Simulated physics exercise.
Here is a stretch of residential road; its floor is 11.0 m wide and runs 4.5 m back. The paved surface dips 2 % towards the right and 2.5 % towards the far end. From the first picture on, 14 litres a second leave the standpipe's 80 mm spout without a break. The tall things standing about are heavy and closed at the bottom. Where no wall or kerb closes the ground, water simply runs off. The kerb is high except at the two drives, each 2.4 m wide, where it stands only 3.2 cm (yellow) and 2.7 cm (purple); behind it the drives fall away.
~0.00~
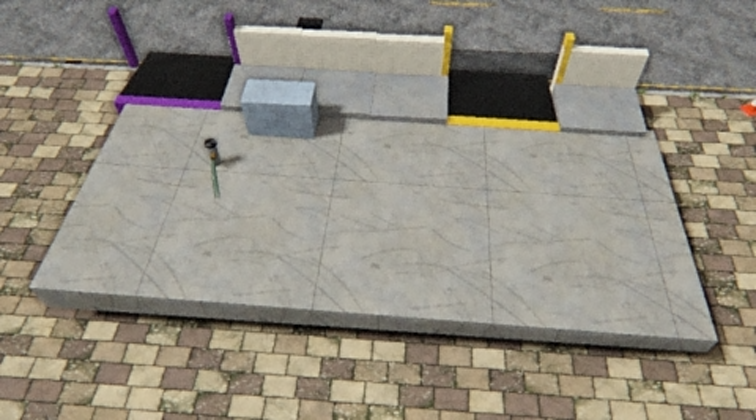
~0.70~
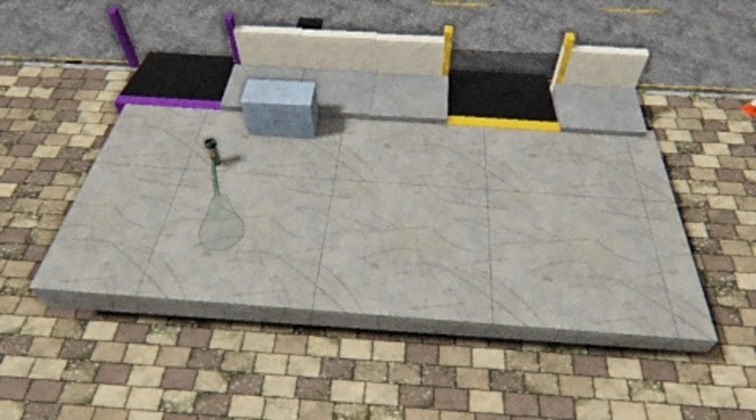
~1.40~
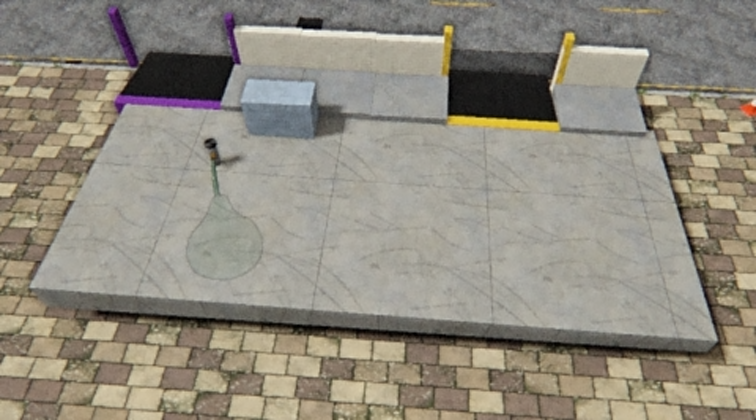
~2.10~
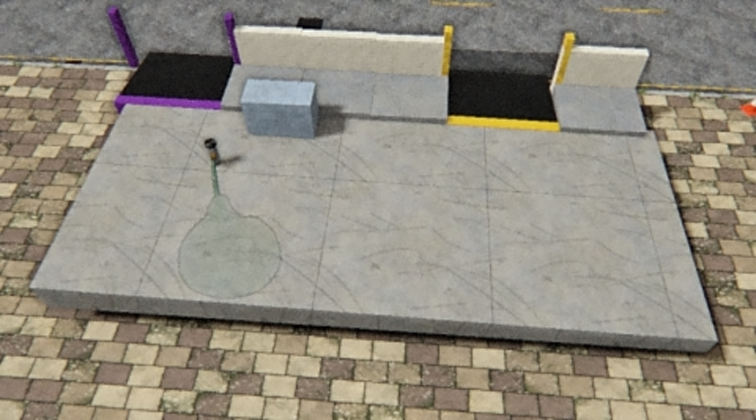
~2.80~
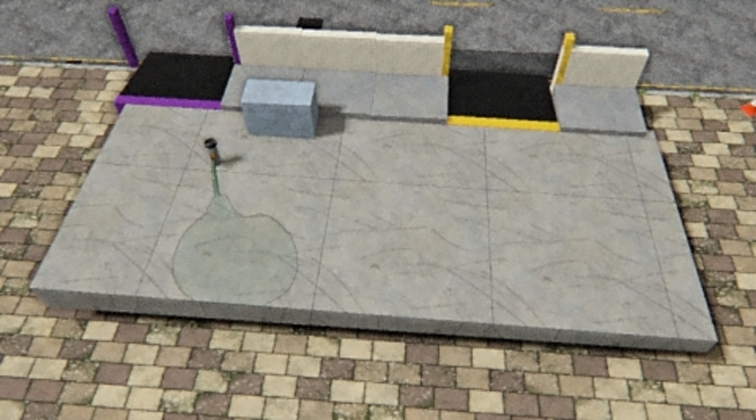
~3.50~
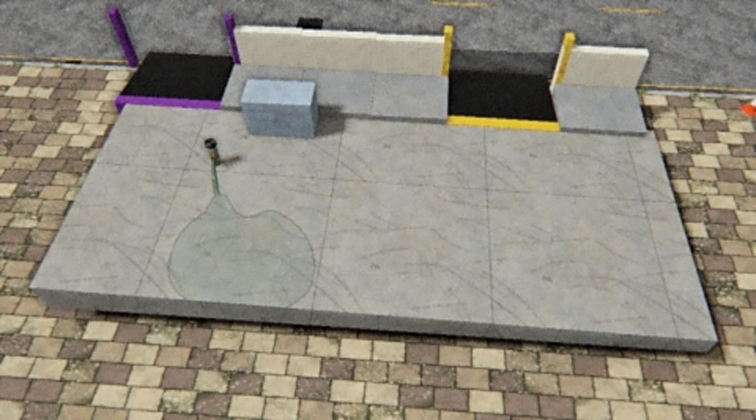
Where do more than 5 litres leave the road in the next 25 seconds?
One by one: At the yellow drive it keeps below the limit; at the purple drive it does not reach the limit.
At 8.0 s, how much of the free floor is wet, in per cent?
Some 15 per cent of it.
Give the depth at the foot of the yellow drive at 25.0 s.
Some 2.5 cm.
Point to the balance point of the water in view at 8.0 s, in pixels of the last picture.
Near (274, 247).
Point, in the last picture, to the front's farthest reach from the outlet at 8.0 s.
Around (386, 266).
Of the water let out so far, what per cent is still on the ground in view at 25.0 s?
Roughly 52 in a hundred.
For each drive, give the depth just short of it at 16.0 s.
In cm: Yellow 0.4, purple 0.0.
After 5.0 s water covers 10 % of the floor and is deepest (4 cm) near (220, 207); yellow drive not reached, purple drive not reached.
After 8.0 s water covers 15 % of the floor and is deepest (4 cm) near (220, 207); yellow drive not reached, purple drive not reached.
After 12.0 s water covers 20 % of the floor and is deepest (4 cm) near (220, 207); yellow drive not reached, purple drive not reached.
After 16.0 s water covers 25 % of the floor and is deepest (4 cm) near (220, 207); yellow drive not reached, purple drive not reached.
After 25.0 s water covers 30 % of the floor and is deepest (4 cm) near (220, 207); yellow drive 2.3 cm at the lowered kerb, 0 L in, purple drive not reached.
